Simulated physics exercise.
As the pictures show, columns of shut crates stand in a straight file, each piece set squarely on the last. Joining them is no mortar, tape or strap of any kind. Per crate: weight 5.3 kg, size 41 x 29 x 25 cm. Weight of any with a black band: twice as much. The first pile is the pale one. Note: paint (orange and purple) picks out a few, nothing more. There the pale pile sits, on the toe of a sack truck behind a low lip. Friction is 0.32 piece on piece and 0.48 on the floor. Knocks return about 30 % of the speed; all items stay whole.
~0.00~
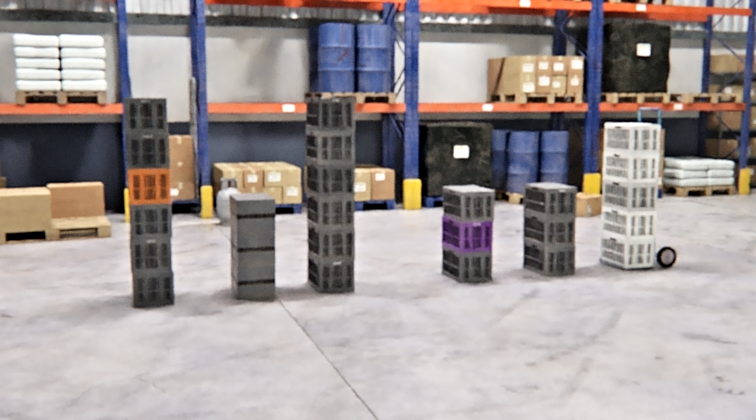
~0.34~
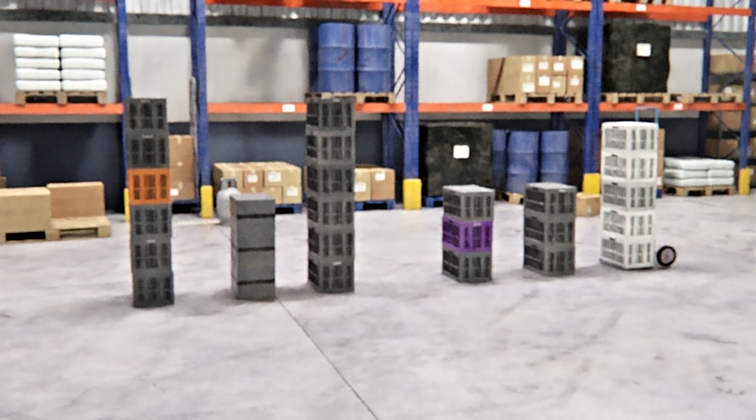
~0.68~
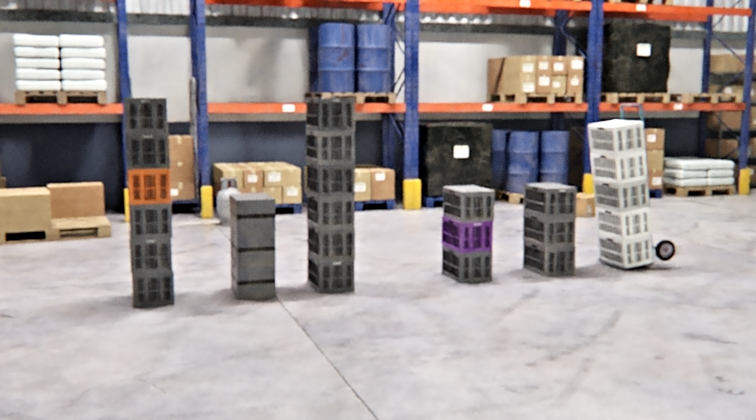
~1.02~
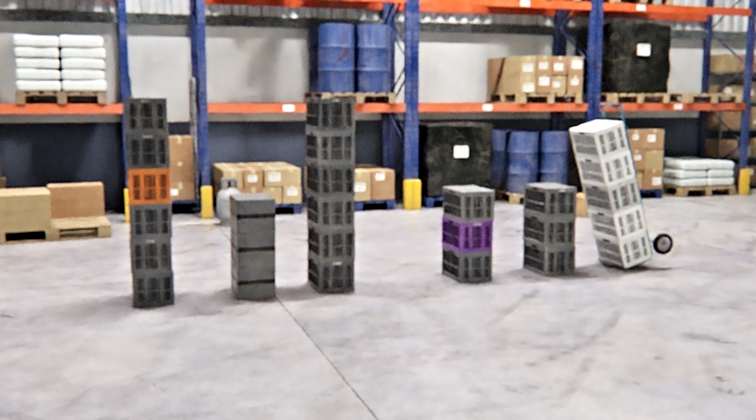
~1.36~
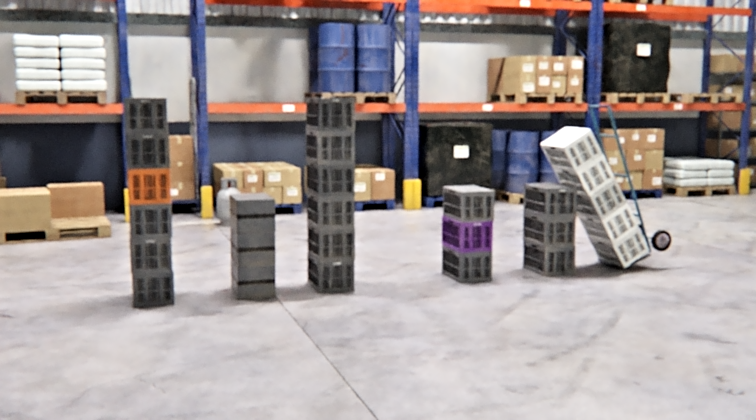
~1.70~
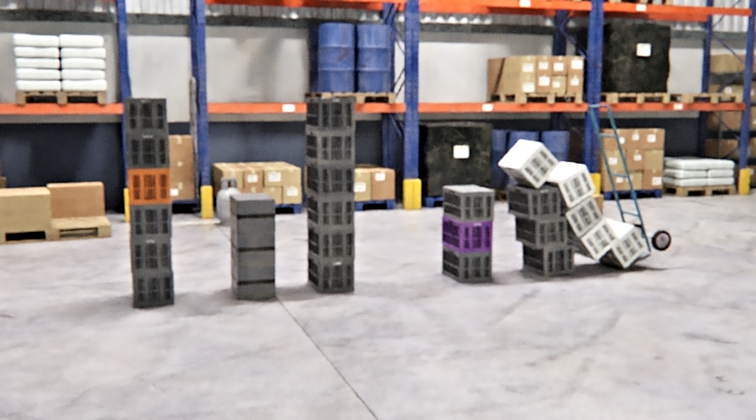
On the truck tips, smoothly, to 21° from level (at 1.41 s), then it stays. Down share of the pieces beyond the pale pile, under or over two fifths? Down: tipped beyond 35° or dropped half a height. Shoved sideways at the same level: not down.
Under.
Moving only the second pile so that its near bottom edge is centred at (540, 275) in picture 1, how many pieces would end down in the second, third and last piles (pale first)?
You'd end with the second pile at 2, the third at 2 and the last at 0 down.
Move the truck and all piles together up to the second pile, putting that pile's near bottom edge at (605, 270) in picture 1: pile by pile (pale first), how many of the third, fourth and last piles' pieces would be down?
In that case third pile 0, fourth pile 0, last pile 0.
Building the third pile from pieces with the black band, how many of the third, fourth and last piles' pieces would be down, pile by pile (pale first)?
Down per pile - third: 3, fourth: 0, last: 0.
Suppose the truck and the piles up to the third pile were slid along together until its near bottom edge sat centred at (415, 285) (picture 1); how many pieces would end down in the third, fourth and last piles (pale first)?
You'd get third 0, fourth 0 and last 0.
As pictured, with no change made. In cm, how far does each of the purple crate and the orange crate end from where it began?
Distance from start in cm - purple 60, orange 0.
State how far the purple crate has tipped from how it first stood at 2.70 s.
Something like 90°, more or less.
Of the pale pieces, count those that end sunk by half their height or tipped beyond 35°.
Count: 5.
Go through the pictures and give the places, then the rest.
In the first frame (places mark the middle of the side facing us), truck frame 0° forward; purple crate (477, 237); orange crate (150, 187); the rest undisturbed.
In the second frame, truck frame 1° forward; orange crate (150, 187).
In the third frame, truck frame (643, 137) 8° forward, top of the pale pile leaning 8°; orange crate (150, 187); the rest undisturbed.
In the fourth frame, truck frame (627, 136) 16° forward, top of the pale pile leaning 17°; orange crate (150, 187); the rest undisturbed.
In the fifth frame, truck frame (617, 137) 21° forward, top of the pale pile leaning 31°; orange crate (150, 187); the rest undisturbed.
In the sixth frame, truck frame (617, 137) 21° forward, top of the pale pile leaning 46°; orange crate (150, 187); purple crate (477, 237); steepest lean 4°, the crate at (545, 204); 3 disturbed, none down.
After 1.82 s, 5 of the pale pile down; none of the 21 other crates down, 3 disturbed.
After 2.04 s, 5 of the pale pile down; 1 of the 21 other crates down.
After 2.34 s, 5 of the pale pile down; 3 of the 21 other crates down; purple crate leaning 19°.
After 2.70 s, 5 of the pale pile down; 5 of the 21 other crates down; purple crate on its side.
At rest (3.8 s), 5 of the pale pile down; 5 of the 21 other crates down; purple crate on its side; orange crate unmoved. That is 24 per cent. As the last picture would show them, middles, purple crate near (400, 265), orange crate near (149, 184).
